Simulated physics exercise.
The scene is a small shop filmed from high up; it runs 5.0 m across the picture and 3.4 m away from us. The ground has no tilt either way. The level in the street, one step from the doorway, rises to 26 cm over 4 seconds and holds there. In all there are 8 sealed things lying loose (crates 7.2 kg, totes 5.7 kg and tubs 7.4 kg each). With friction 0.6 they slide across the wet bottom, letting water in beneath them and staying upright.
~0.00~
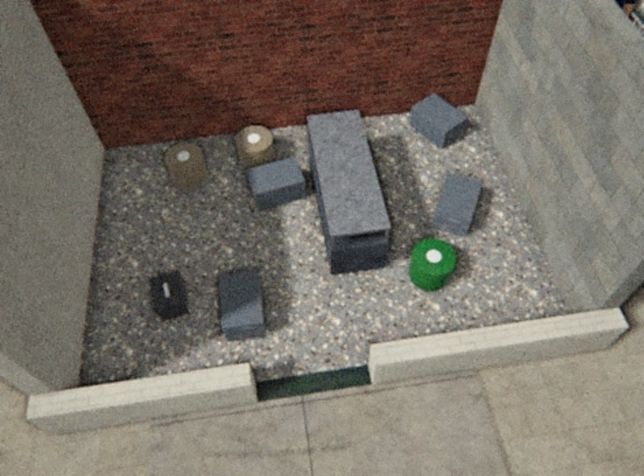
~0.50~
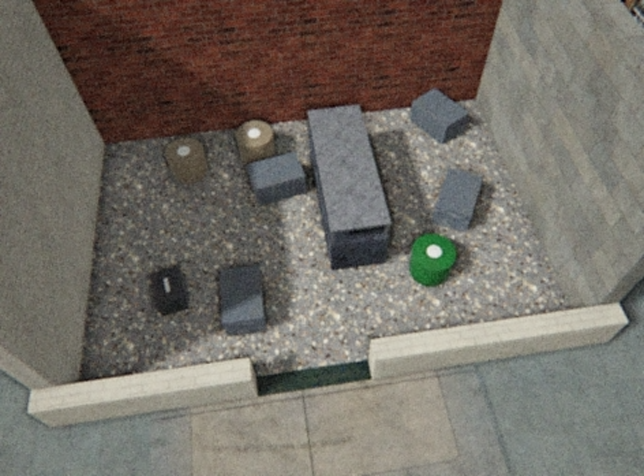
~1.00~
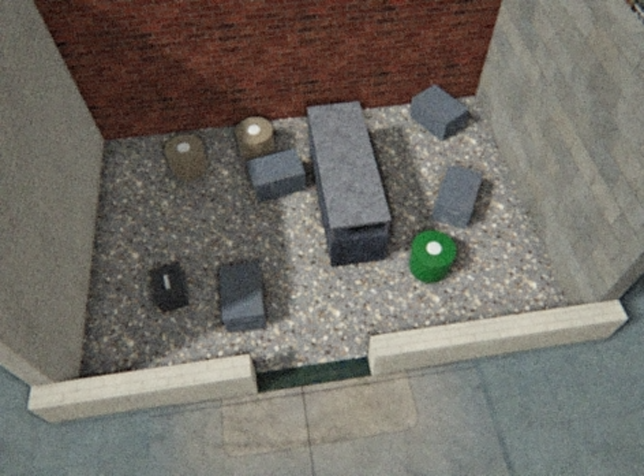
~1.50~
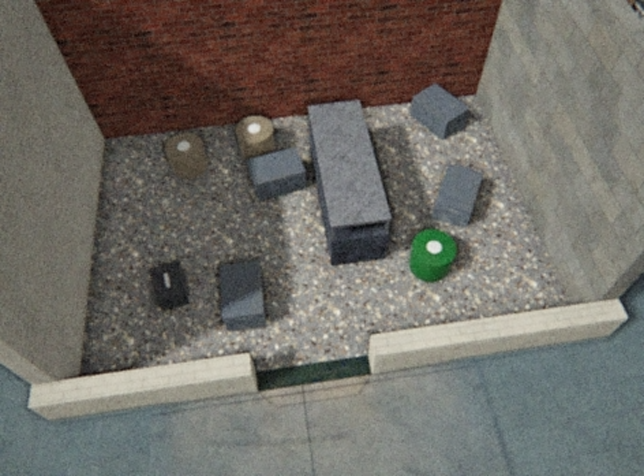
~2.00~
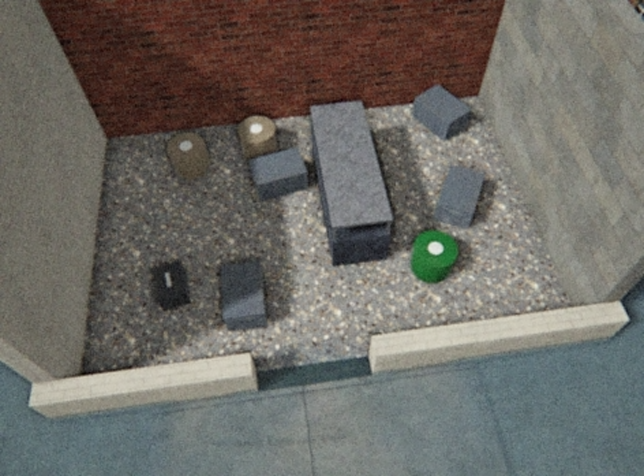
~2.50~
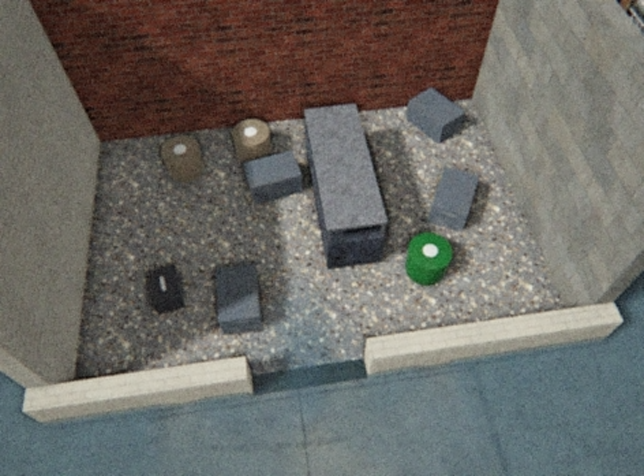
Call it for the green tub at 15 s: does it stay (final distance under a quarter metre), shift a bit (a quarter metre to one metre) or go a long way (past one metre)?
Shifts a bit.
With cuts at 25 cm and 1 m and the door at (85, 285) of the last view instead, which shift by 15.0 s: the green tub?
The green tub would go a long distance.
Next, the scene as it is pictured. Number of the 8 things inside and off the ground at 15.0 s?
Of them, 8.
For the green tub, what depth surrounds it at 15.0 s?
I'd put it at about 13 cm.
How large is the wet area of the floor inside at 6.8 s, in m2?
About 15 m2 is covered.
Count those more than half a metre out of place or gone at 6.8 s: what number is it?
4.
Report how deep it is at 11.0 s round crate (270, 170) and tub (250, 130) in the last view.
Roughly 10 and 10 cm.
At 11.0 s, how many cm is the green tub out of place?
140 cm or so by then.
After 3.5 s the green tub is near (430, 251), 0.0 m from its start, aground; 0 afloat.
After 6.8 s the green tub is near (523, 246), 1.0 m from its start, afloat; 4 afloat.
After 11.0 s the green tub is near (500, 165), 1.4 m from its start, afloat; 8 afloat.
After 15.0 s the green tub is near (488, 242), 0.6 m from its start, afloat; 8 afloat.
